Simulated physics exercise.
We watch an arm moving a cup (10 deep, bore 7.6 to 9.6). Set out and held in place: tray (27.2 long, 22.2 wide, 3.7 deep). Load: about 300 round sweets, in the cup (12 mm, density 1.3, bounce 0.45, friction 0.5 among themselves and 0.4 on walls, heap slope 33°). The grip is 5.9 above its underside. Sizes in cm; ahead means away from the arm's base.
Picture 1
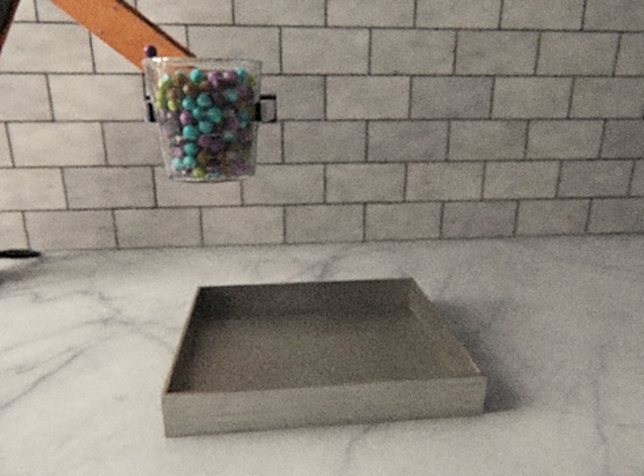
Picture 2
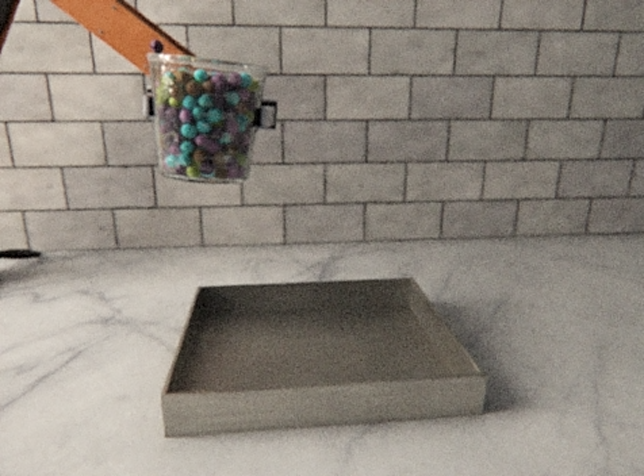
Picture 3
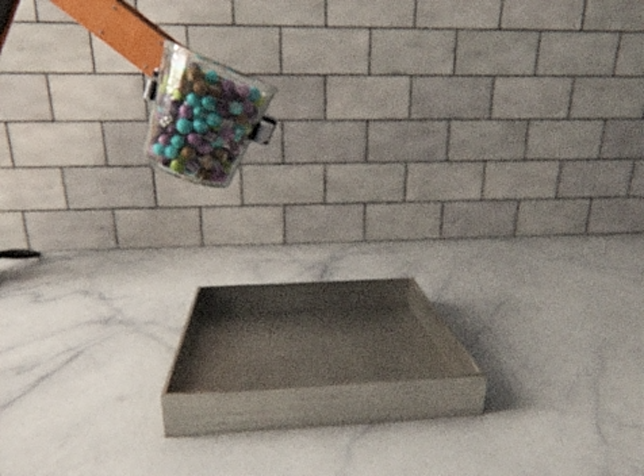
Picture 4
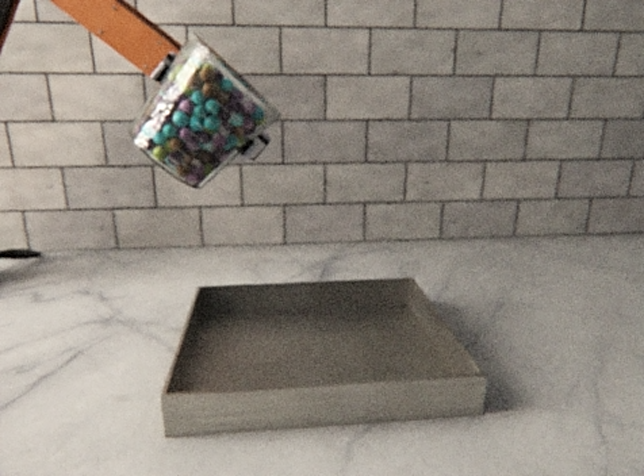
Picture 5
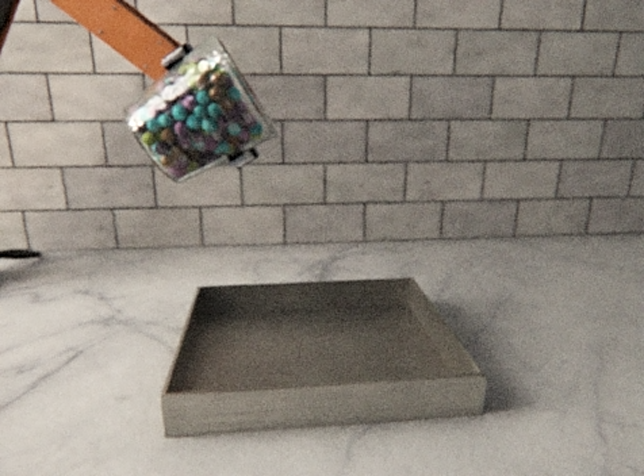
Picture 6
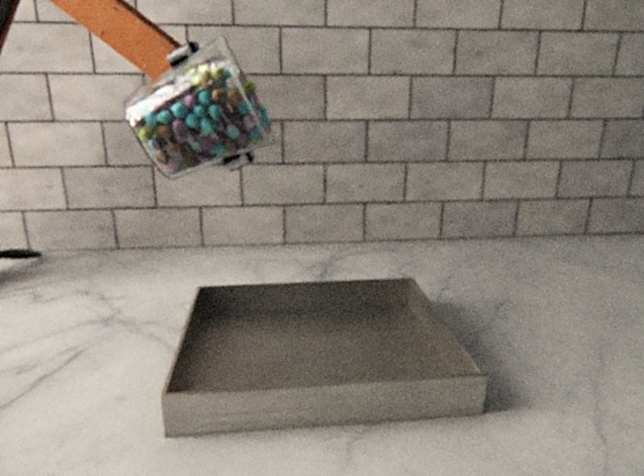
A clear cup packed with small round sweets in teal, purple and olive green hangs from an orange-brown arm at the upper left, seen from the front and slightly above. Below it, an empty grey square tray sits on a white marble counter with grey veins, before a pale grey brick-tiled wall. The cup starts upright and tilts steadily to the right, the sweets shifting inside, while the camera stays still.
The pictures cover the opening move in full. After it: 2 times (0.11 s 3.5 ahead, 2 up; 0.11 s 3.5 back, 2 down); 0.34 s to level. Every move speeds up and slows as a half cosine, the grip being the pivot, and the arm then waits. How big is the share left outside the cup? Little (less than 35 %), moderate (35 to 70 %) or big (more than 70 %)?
A moderate share, 35 to 70 %, ends outside the cup.
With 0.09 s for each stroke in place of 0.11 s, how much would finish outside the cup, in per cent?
It would be near 75 per cent.
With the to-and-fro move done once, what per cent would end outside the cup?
In that case some 50 per cent.
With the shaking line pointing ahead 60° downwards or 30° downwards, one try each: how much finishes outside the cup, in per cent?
Some 15 and 30 per cent.
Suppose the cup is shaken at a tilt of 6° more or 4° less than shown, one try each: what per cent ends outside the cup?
Some 75 and 55 per cent.
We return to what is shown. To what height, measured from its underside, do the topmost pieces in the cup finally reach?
Roughly 7.0 cm.
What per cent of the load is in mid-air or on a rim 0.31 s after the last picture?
About 42 per cent.
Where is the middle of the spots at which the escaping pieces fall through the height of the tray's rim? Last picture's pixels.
Near (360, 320).
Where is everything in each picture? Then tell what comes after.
The first picture shows cup middle at (208, 122), level; upper third of the load around (206, 89), from x 150 to 250, top at y 50; 302 in the cup.
The second picture shows cup middle at (207, 122), tilted 6° forward; upper third of the load around (206, 89), from x 155 to 250, top at y 45.
The third picture shows cup middle at (204, 121), tilted 22° forward; upper third of the load around (204, 91), from x 155 to 260, top at y 65.
The fourth picture shows cup middle at (201, 119), tilted 43° forward; upper third of the load around (205, 91), from x 140 to 260, top at y 60.
The fifth picture shows cup middle at (199, 117), tilted 59° forward; upper third of the load around (205, 91), from x 135 to 255, top at y 60.
The sixth picture shows cup middle at (199, 116), tilted 65° forward; upper third of the load around (201, 95), from x 135 to 265, top at y 65; 302 in the cup.
Then, 0.31 s after the last picture, tilted 65° forward, highest piece 30 above the table; 166 in the cup, 10 in the tray, 126 in flight or on a rim.
Then, 0.62 s after the last picture, tilted 28° forward, highest piece 28 above the table; 171 in the tray, 120 in the cup, 3 on the table or floor, 8 in flight or on a rim.
Then, 0.98 s after the last picture, level, highest piece 27 above the table; 174 in the tray, 120 in the cup, 8 on the table or floor.
Then, 2.03 s after the last picture, level, highest piece 27 above the table; 174 in the tray, 120 in the cup, 8 on the table or floor.
Final count, 174 in the tray, 120 in the cup, 8 on the table or floor. That is 60 % outside the cup.
